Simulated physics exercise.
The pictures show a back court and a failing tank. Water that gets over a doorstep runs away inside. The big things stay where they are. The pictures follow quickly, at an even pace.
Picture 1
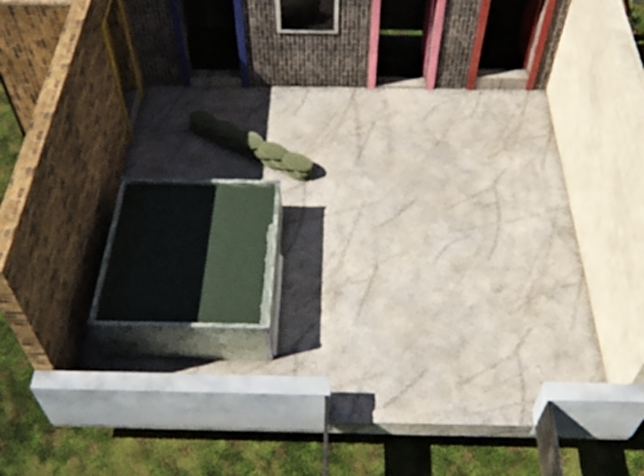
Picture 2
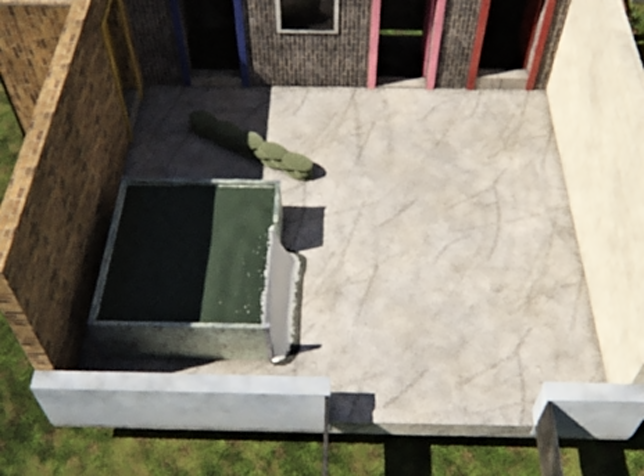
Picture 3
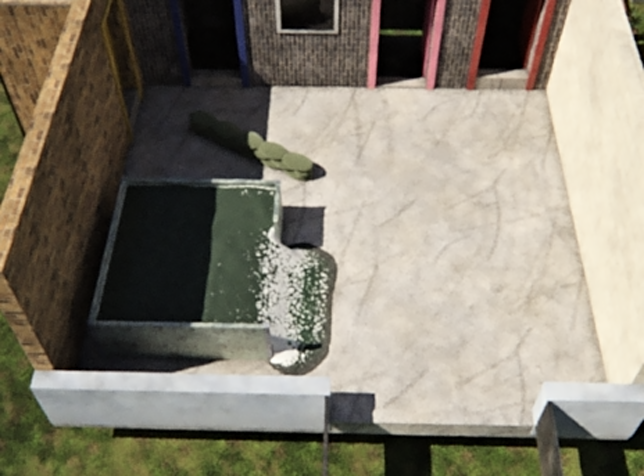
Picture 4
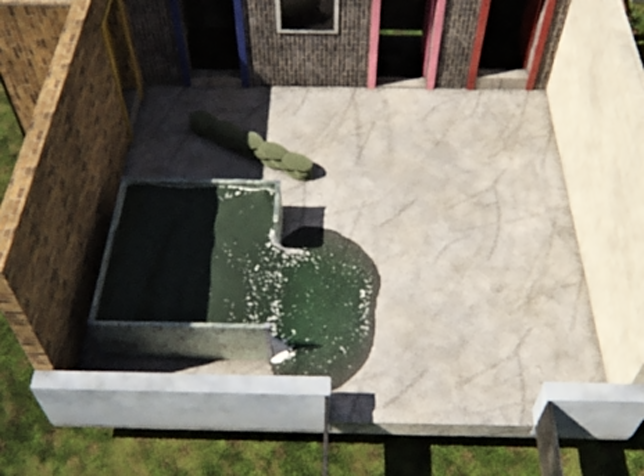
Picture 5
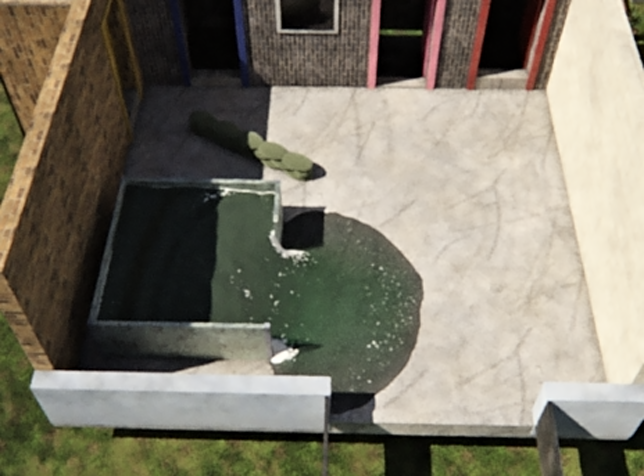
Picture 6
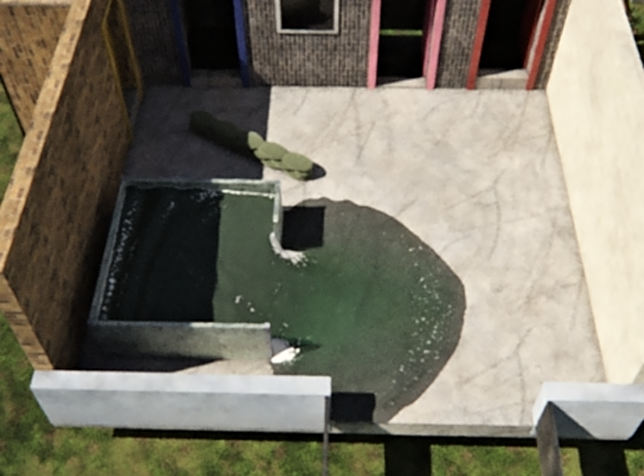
The clip opens on a paved court where a square tank of dark green water stands still beside a brick wall. Water bursts through the tank's right side, foaming white at the gap, then spreads rightward over the pale paving in a widening, rounded green pool flecked with foam.
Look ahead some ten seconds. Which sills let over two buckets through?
In the end: The yellow door holds within the limit; the pink door floods; the red door holds within the limit; the blue door holds within the limit.
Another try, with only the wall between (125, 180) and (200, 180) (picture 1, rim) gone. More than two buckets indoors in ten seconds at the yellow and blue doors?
The yellow one is over, the blue one lets more in.
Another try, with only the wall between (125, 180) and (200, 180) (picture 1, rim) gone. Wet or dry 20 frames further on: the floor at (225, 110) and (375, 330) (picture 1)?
In that order: Wet, no water.
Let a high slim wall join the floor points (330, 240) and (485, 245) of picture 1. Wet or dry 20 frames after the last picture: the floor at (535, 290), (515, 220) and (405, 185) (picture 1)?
In turn: Flooded, covered, clear.
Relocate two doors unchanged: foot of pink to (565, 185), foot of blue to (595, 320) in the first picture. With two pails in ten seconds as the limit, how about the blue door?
Then: The blue one lets more in.
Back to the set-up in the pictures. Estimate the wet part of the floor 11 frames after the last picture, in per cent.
I make it 45 per cent.
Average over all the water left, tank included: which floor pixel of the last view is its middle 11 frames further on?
Near (318, 293).
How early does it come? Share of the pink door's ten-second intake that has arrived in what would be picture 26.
Near 0 in a hundred.
A moment on, water covers 40 % of the floor; the yellow door not reached, the pink door not reached, the red door not reached, the blue door not reached.
Next, water covers 45 % of the floor; the yellow door not reached, the pink door not reached, the red door not reached, the blue door not reached.
Then, water covers 50 % of the floor; the yellow door not reached, the pink door not reached, the red door wet at the sill, nothing in, the blue door not reached.
Later, water covers 70 % of the floor; the yellow door not reached, the pink door under two buckets in, the red door wet at the sill, nothing in, the blue door wet at the sill, nothing in.
In the end, water covers 90 % of the floor; the yellow door wet at the sill, nothing in, the pink door over two buckets in, the red door wet at the sill, nothing in, the blue door wet at the sill, nothing in.
